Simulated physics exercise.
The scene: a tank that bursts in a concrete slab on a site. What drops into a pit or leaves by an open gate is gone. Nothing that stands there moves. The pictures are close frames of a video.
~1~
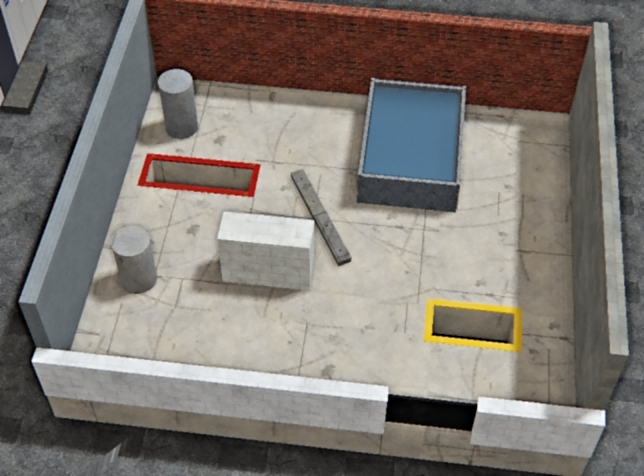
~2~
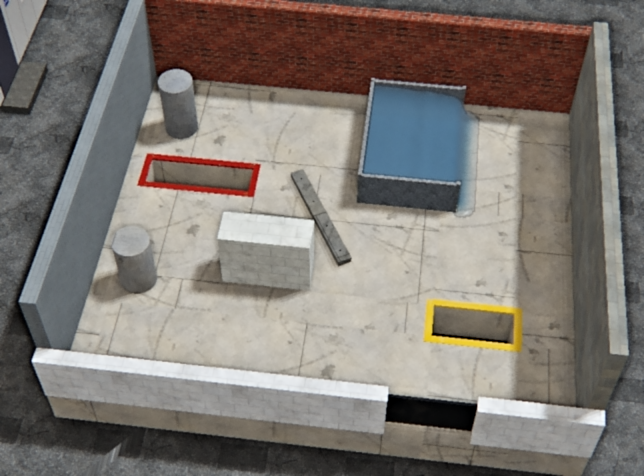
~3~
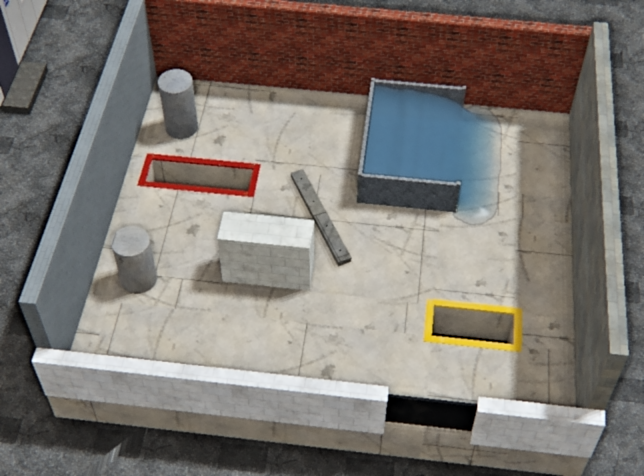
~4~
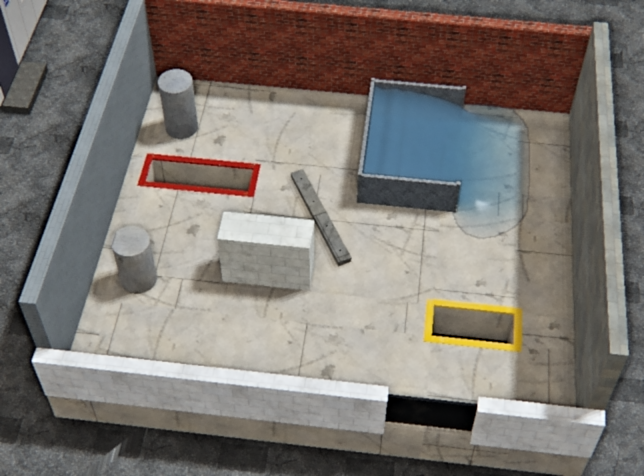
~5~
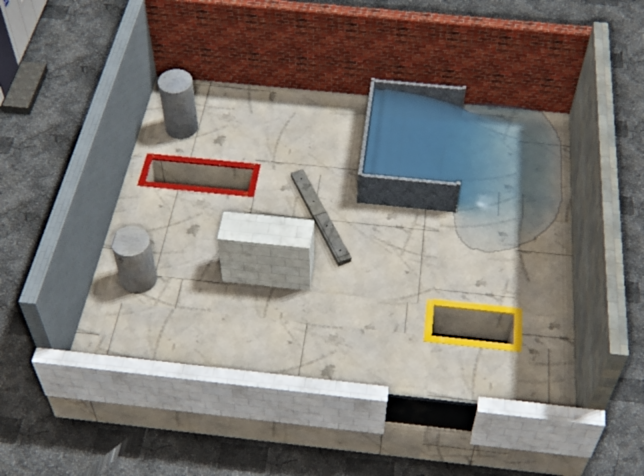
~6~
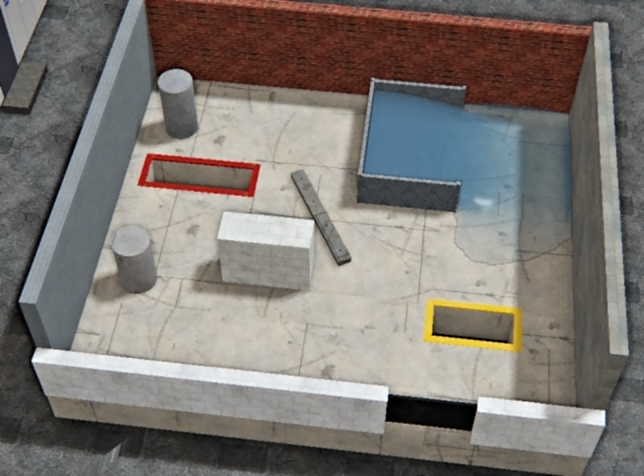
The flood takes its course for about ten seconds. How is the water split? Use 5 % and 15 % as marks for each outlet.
In the end: The gate takes under 5 %; the yellow pit takes over 15 %; the red pit takes under 5 %.
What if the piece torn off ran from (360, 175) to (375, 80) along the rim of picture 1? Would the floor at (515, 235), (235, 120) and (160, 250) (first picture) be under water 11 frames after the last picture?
As listed: Free of water, wet, covered.
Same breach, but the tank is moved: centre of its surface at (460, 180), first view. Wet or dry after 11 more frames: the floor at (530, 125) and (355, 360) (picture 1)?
In turn: Under water, clear.
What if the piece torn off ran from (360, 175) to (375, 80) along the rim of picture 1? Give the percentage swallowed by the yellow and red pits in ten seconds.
Parts in a hundred: Yellow 2, red 50.
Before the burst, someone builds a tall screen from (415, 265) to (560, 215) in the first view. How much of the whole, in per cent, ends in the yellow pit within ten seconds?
In per cent: Yellow 4.
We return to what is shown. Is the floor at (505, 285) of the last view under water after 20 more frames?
Verdict: Flooded.
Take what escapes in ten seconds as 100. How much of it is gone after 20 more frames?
Some 20 per cent.
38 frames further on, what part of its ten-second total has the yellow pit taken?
Roughly 70 per cent.
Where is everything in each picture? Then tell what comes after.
In the first frame, still water in the water tank at (414, 133).
In the second frame, the front is at a hidden place, out from the gap at (457, 152).
In the third frame, the front is at (483, 112), out from the gap at (457, 154).
In the fourth frame, water pours out at (456, 155) and has run to (492, 232).
In the fifth frame, water pours out at (456, 155) and has run to (545, 223).
In the sixth frame, the front is at (570, 231), out from the gap at (456, 156).
A moment on, water covers 15 % of the floor; the gate 0 %, the yellow pit 0 %, the red pit 0 %.
Next, water covers 20 % of the floor; the gate 0 %, the yellow pit 0 %, the red pit 0 %.
Then, water covers 30 % of the floor; the gate 0 %, the yellow pit 6 %, the red pit 0 %.
Later, water covers 50 % of the floor; the gate 0 %, the yellow pit 19 %, the red pit 0 %.
In the end, water covers 65 % of the floor; the gate 0 %, the yellow pit 28 %, the red pit 1 %.
